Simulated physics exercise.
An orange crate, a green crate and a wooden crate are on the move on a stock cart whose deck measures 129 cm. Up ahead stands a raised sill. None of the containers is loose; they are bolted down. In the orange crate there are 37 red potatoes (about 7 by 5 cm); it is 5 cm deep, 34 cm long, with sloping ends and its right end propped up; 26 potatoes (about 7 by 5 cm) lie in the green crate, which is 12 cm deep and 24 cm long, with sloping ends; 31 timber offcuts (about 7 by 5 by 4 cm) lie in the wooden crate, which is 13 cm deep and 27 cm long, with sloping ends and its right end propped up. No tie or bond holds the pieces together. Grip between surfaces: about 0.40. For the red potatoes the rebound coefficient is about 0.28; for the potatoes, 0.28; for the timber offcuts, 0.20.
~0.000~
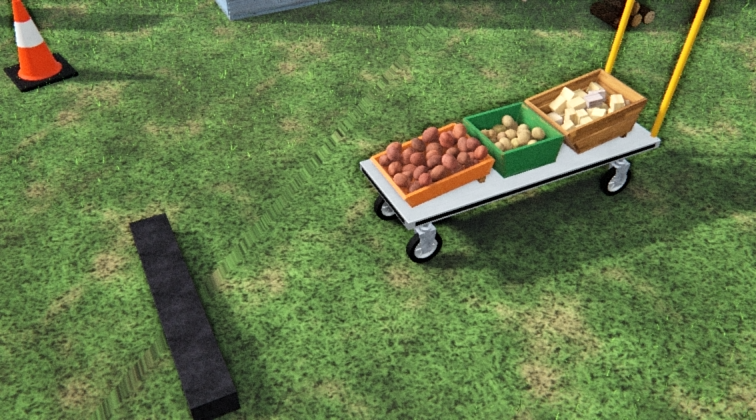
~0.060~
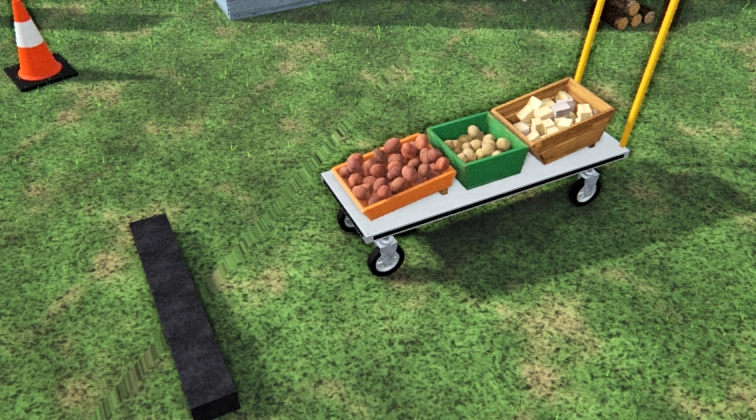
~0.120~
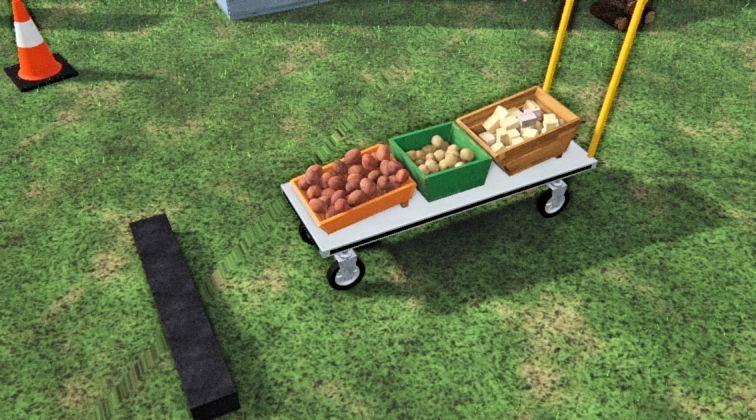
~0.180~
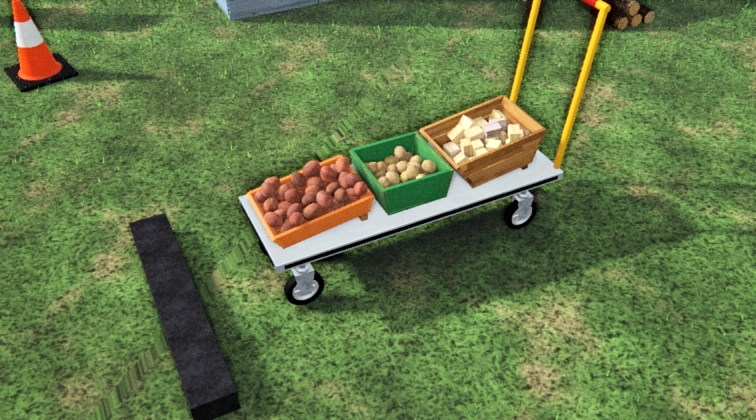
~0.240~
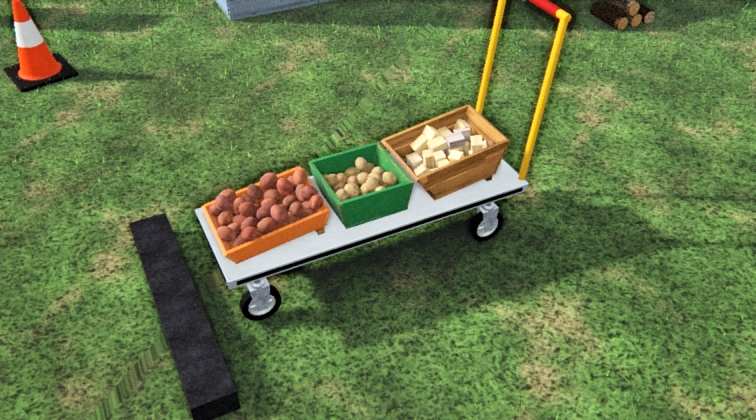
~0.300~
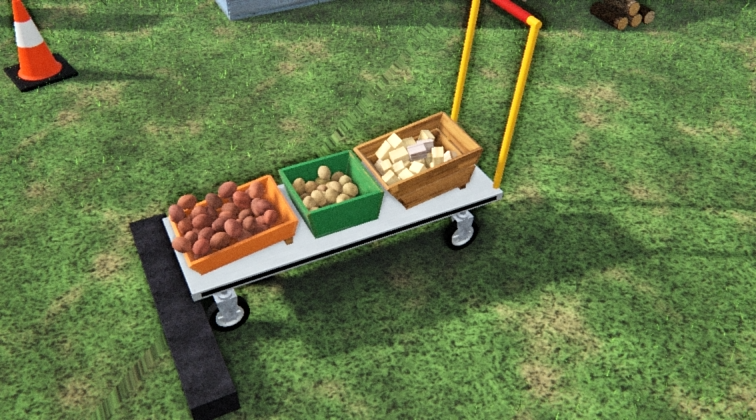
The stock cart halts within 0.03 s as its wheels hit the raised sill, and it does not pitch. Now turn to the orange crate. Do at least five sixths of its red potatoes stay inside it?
Spilled: Higher than a sixth.
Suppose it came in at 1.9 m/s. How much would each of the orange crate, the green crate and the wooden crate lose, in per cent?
Then the orange crate sheds 40 per cent of its load, the green crate 0 per cent, and the wooden crate 0 per cent.
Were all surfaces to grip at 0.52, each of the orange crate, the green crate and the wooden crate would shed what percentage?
Orange crate 50%, green crate 0%, wooden crate 20%.
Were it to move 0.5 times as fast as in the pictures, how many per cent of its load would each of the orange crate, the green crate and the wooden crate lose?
Orange crate 30, green crate 0, wooden crate 0 per cent.
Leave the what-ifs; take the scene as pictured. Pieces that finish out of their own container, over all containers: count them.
30 or so.
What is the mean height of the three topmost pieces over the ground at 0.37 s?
52 cm.
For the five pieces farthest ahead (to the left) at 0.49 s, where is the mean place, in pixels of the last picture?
Close to (66, 274) in the last view.
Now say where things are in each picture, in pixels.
In the first picture (places track the rim corner closest to us here), orange crate (406, 197); green crate (504, 153); 85 cm to go; all still inside.
The second picture shows orange crate (364, 210); green crate (466, 165); 67 cm to go.
The third picture shows orange crate (320, 223); green crate (427, 177); 49 cm to go.
The fourth picture shows orange crate (275, 238); green crate (385, 190); 31 cm to go.
The fifth picture shows orange crate (227, 253); green crate (342, 203); 13 cm to go.
The sixth picture shows orange crate (191, 264); green crate (310, 213); stopped; all still inside.
After 0.37 s, the orange crate is down by 10 of 37, the green crate has all 26 and the wooden crate has all 31.
After 0.49 s, the orange crate is down by 22 of 37, the green crate has all 26 and the wooden crate is down by 1 of 31.
After 0.72 s, the orange crate is down by 25 of 37, the green crate is down by 1 of 26 and the wooden crate is down by 5 of 31.
When it is over (at 1.22 s), the orange crate is down by 25 of 37, the green crate is down by 1 of 26 and the wooden crate is down by 5 of 31. Asked share, 25 of 37, 68 per cent.
